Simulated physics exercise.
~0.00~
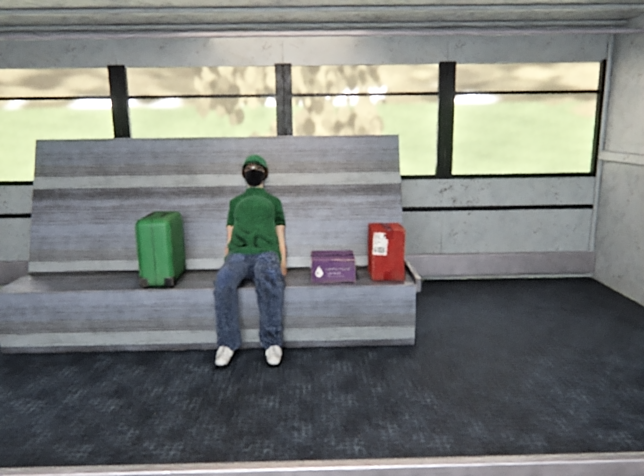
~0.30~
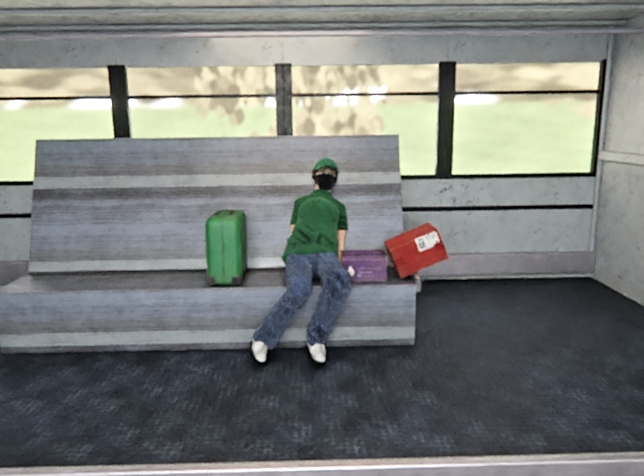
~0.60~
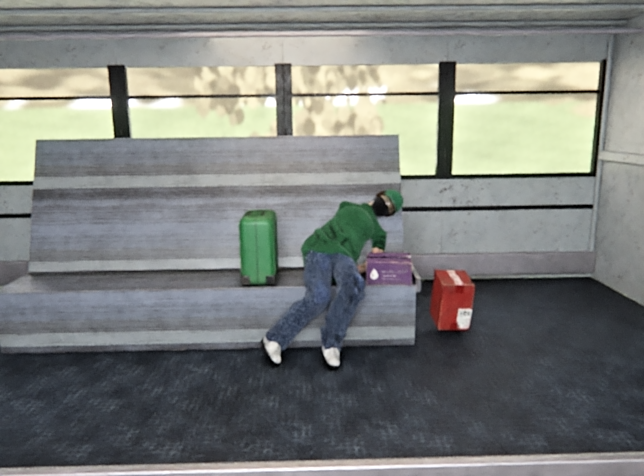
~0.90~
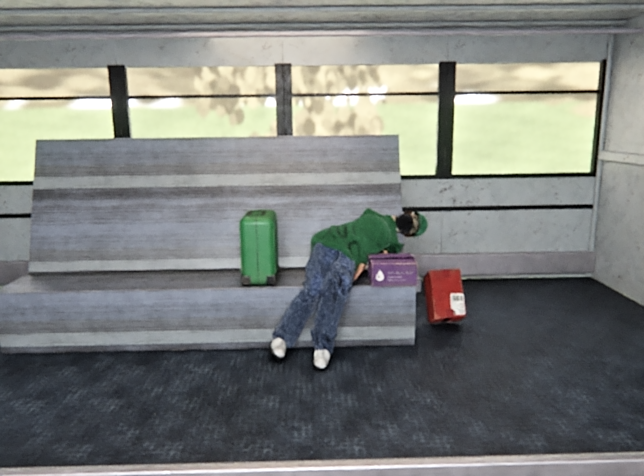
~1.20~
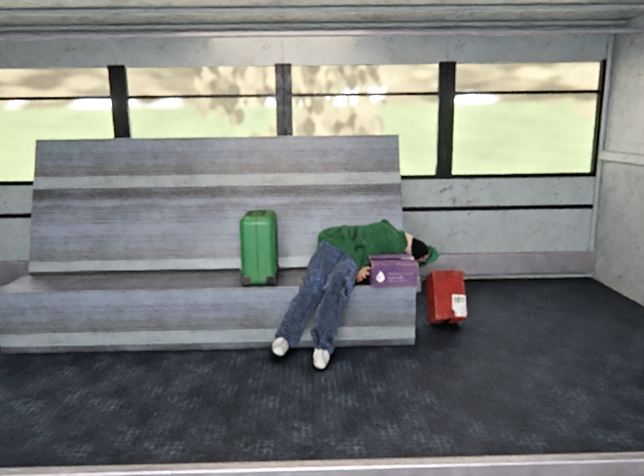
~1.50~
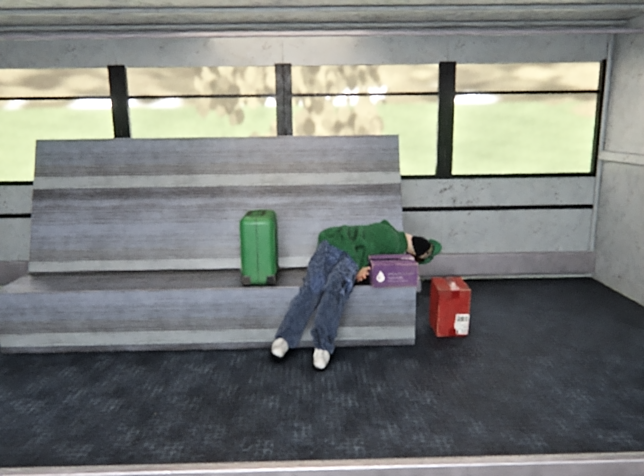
A sleeper slides right and slumps over a purple carton as a red pack falls.
